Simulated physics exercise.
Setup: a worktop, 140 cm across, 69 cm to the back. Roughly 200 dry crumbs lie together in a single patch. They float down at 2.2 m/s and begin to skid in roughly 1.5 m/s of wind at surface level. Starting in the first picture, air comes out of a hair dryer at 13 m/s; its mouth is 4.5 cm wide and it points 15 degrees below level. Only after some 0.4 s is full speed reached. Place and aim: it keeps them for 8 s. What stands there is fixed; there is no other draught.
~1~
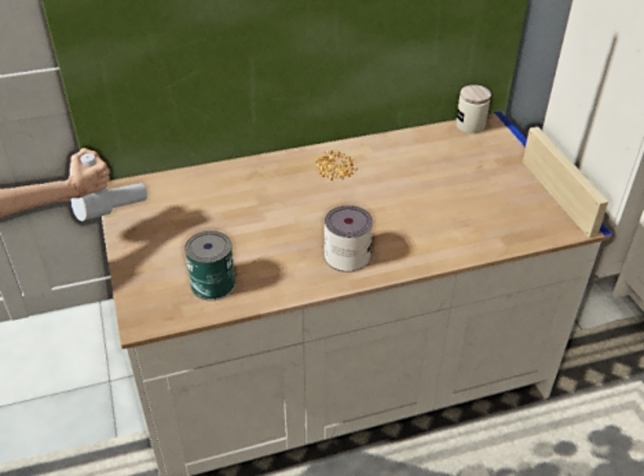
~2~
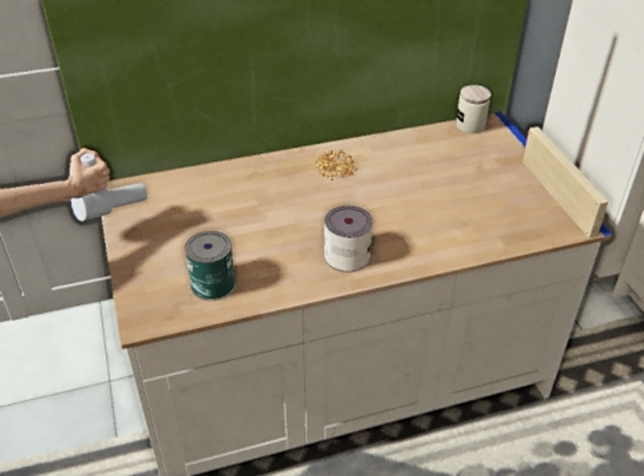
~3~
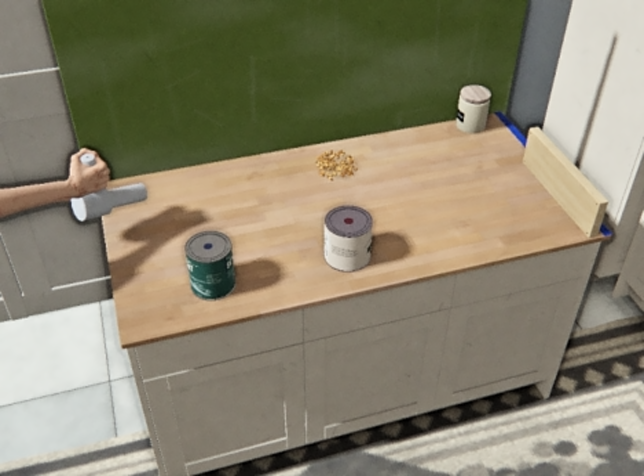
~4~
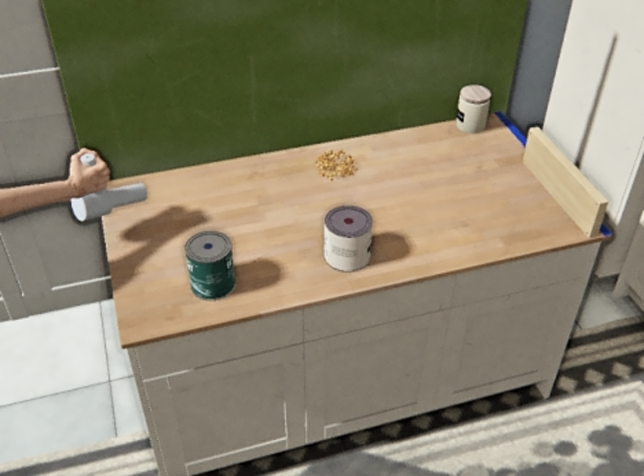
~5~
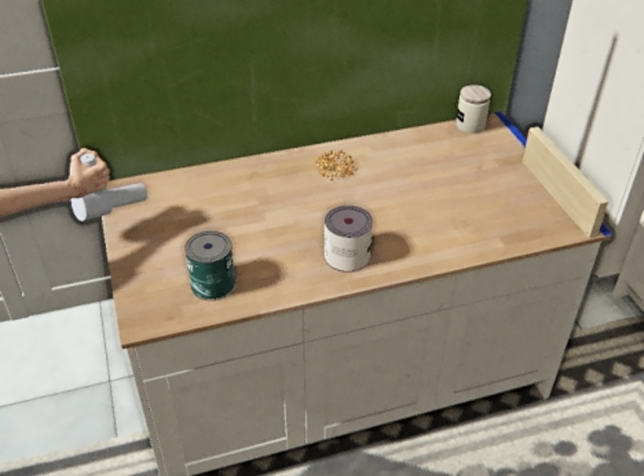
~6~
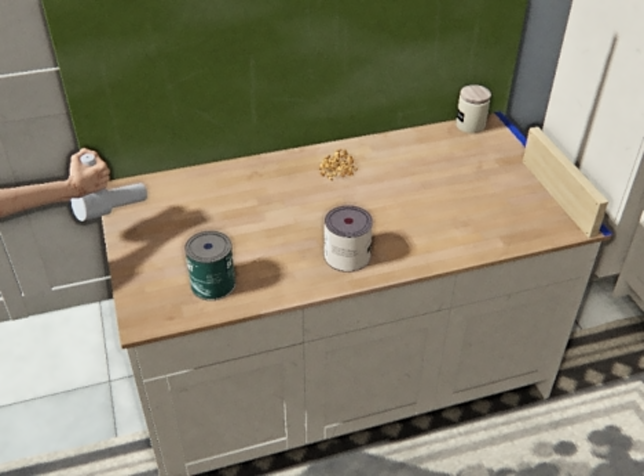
A hand at the left edge holds a grey hair dryer level with a pale wooden worktop, seen from above at an angle, in front of a green wall panel. A small patch of golden crumbs lies near the back, behind a green tin and a white tin, with a smaller pale container and a blue-edged wooden board at right. The hand and camera stay still, and the crumbs rest until a few shift very slightly rightward.
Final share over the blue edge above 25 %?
Yes - the quarter line is overstepped.
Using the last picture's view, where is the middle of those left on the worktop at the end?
Their middle sits at about (536, 185) in the last picture.
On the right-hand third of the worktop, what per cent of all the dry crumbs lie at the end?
Something close to 50 % ends up there.
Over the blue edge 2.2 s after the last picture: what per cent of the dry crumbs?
40 %.
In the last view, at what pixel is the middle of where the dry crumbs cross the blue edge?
I'd point to somewhere near (545, 161).
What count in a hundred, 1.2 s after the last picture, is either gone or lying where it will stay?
40 per cent.
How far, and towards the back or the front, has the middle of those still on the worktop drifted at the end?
The middle sits nearer the nearer side now, some 30 cm away from where it began.
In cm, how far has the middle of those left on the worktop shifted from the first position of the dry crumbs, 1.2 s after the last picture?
Centre offset: Approx. 60 cm.
Then, 1.2 s after the last picture the count stands so, 34 % are over the blue edge; the middle of those still in play is near (519, 163).
Then, 2.2 s after the last picture the count stands so, 36 % are over the blue edge; the middle of those still in play is near (526, 174).
Then, 4.0 s after the last picture the count stands so, 38 % are over the blue edge; the middle of those still in play is near (530, 178).
Then, 7.6 s after the last picture, at the end, 40 % are over the blue edge; the middle of those still in play is near (536, 185).
